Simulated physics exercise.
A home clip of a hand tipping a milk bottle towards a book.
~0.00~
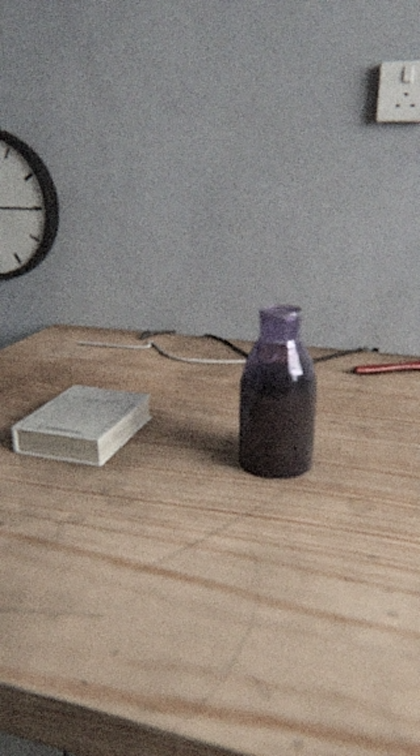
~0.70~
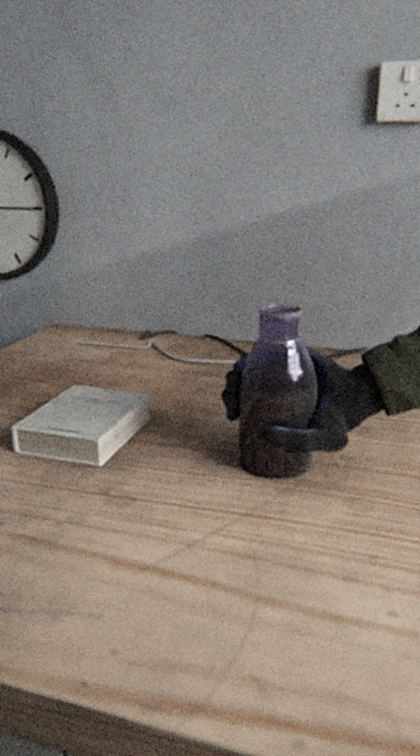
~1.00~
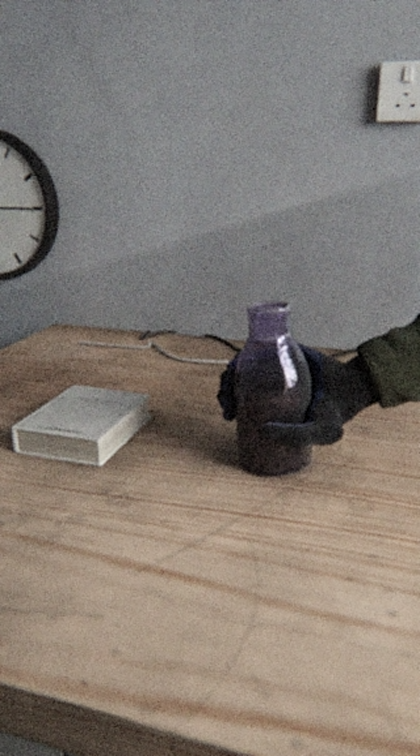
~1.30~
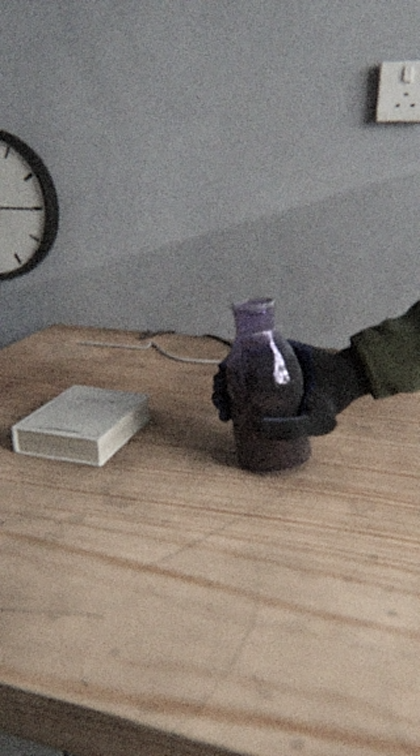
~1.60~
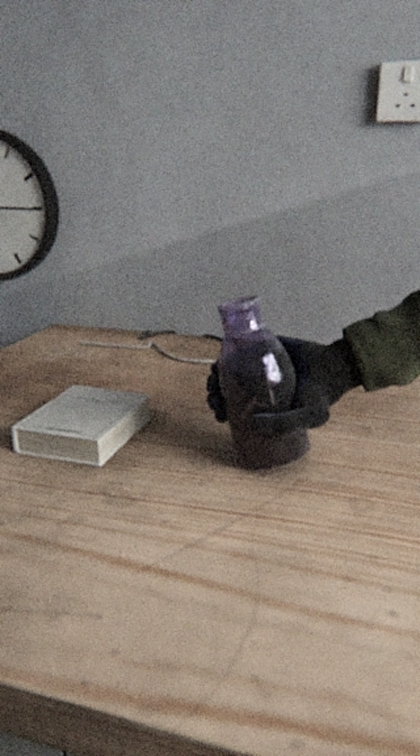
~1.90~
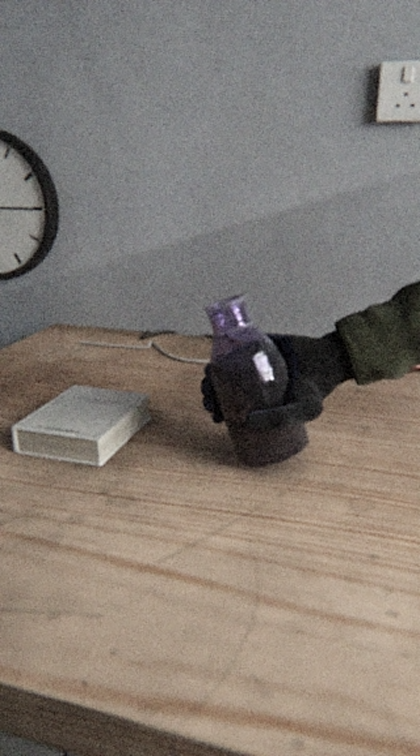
A dark-gloved hand grips a purple bottle on a wooden table and tilts it left.
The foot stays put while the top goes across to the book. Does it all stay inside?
The milk bottle spills.
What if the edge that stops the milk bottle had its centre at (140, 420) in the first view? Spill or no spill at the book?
In that case: Loses some.
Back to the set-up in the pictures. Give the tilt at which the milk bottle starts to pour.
Near 70 degrees.
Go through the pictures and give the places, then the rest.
It stands upright; milk bottle (279, 385) about two thirds full, in the first picture.
A hand takes hold; milk bottle about two thirds full, surface at (279, 374); book (86, 422), in the second picture.
It is leaning; milk bottle (272, 382) about two thirds full, in the third picture.
Tipping on its foot; milk bottle about two thirds full, surface at (262, 367); book (86, 422), in the fourth picture.
The top moves towards the book; milk bottle (256, 376) about two thirds full, in the fifth picture.
On the way over; milk bottle about two thirds full, surface at (245, 363); book (86, 422), in the sixth picture.
After 2.5 s, the milk bottle leans by about 50°; all is still inside.
After 3.1 s, the milk bottle leans by about 75°; a puddle lies under it; nearly all of the red wine is inside.
After 4.5 s, the milk bottle leans by about 85°, against the book; a puddle lies under it; about half of the red wine is inside.
